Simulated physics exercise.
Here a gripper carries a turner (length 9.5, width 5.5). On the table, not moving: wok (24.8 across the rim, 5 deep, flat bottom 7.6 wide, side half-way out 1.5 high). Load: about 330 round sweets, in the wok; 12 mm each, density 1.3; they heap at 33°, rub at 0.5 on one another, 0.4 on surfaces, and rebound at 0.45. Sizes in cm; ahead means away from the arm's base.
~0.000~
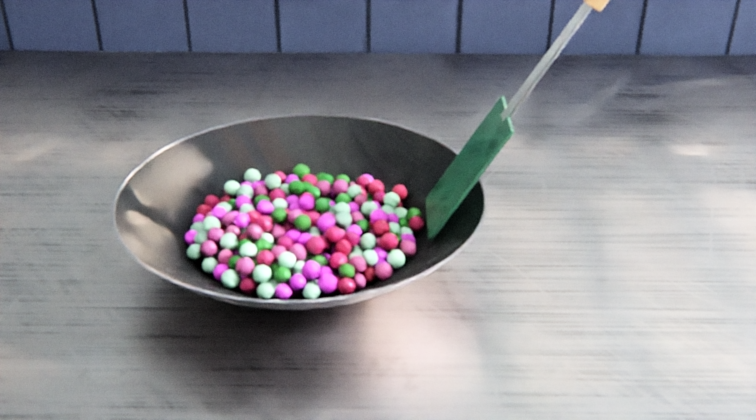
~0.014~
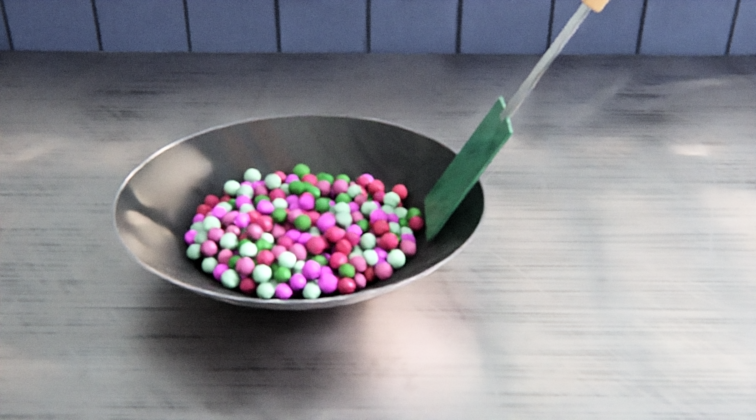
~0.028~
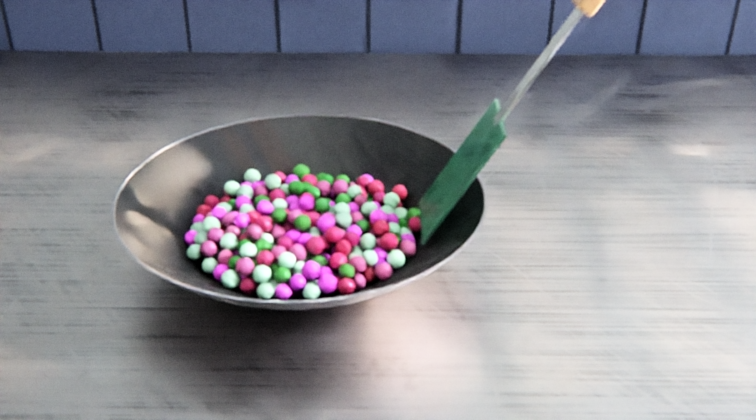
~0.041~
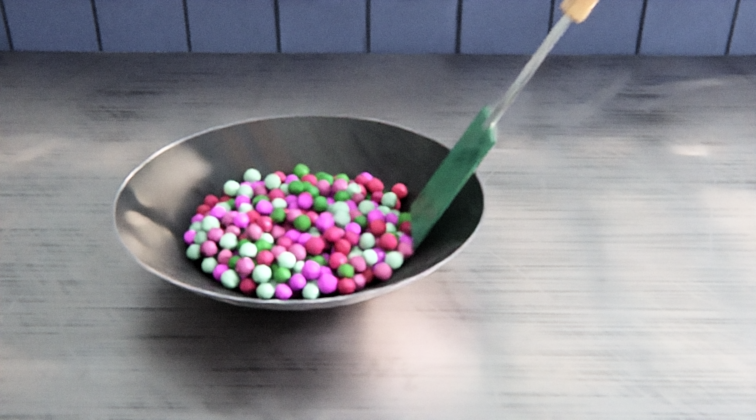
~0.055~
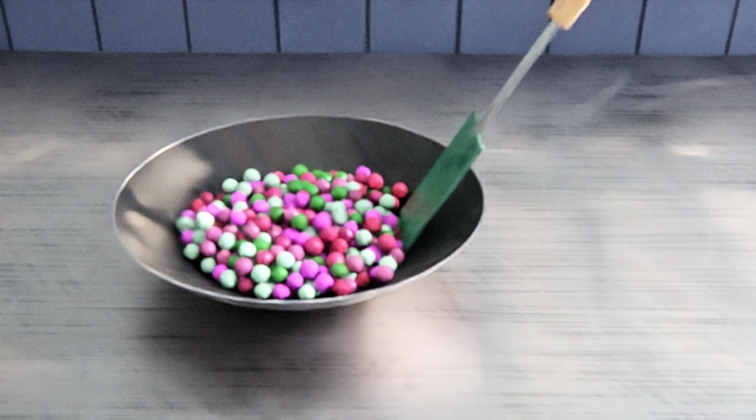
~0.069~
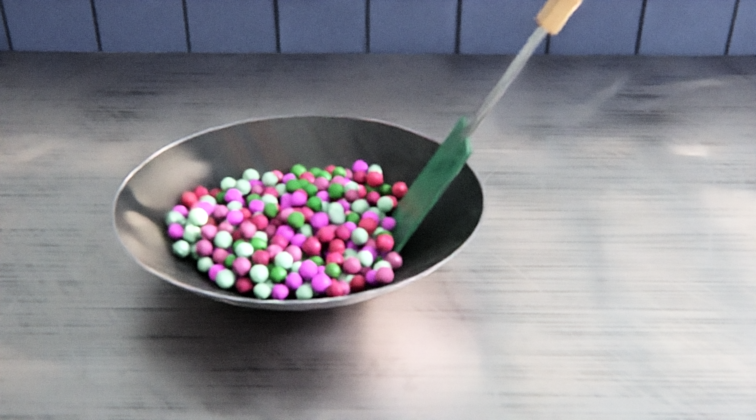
The video shows a green turner with a light wooden handle end moving slowly left inside a dark wok on a gray table, pushing a heap of pink, red, purple, green and pale mint balls slightly leftward while the wok stays still.
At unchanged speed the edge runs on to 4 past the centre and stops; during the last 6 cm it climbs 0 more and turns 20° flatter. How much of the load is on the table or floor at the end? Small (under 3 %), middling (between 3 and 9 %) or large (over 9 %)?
A small share, under 3 %, ends on the table or floor.
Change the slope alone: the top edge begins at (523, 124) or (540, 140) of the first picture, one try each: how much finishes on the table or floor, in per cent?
Some 0 and 0 per cent.
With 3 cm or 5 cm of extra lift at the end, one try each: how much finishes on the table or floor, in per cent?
Some 0 and 0 per cent.
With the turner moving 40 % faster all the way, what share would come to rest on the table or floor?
In that case some 5 per cent.
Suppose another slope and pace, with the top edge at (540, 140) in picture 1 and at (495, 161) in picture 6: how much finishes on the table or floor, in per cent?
Some 0 per cent.
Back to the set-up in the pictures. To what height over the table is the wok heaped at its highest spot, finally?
About 6.5 cm.
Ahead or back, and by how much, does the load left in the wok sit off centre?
About 4.0 cm ahead.
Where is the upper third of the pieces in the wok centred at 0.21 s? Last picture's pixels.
Around (203, 202).
After 0.14 s, sloping 59°, highest piece 5 above the table; 331 in the wok.
After 0.21 s, sloping 49°, highest piece 6 above the table; 331 in the wok.
After 0.45 s, sloping 39°, highest piece 6 above the table; 328 in the wok, 3 on the table or floor.
After 1.50 s, sloping 39°, highest piece 6 above the table; 328 in the wok, 3 on the table or floor.
At rest, 328 in the wok, 3 on the table or floor. That is 1 % on the table or floor.
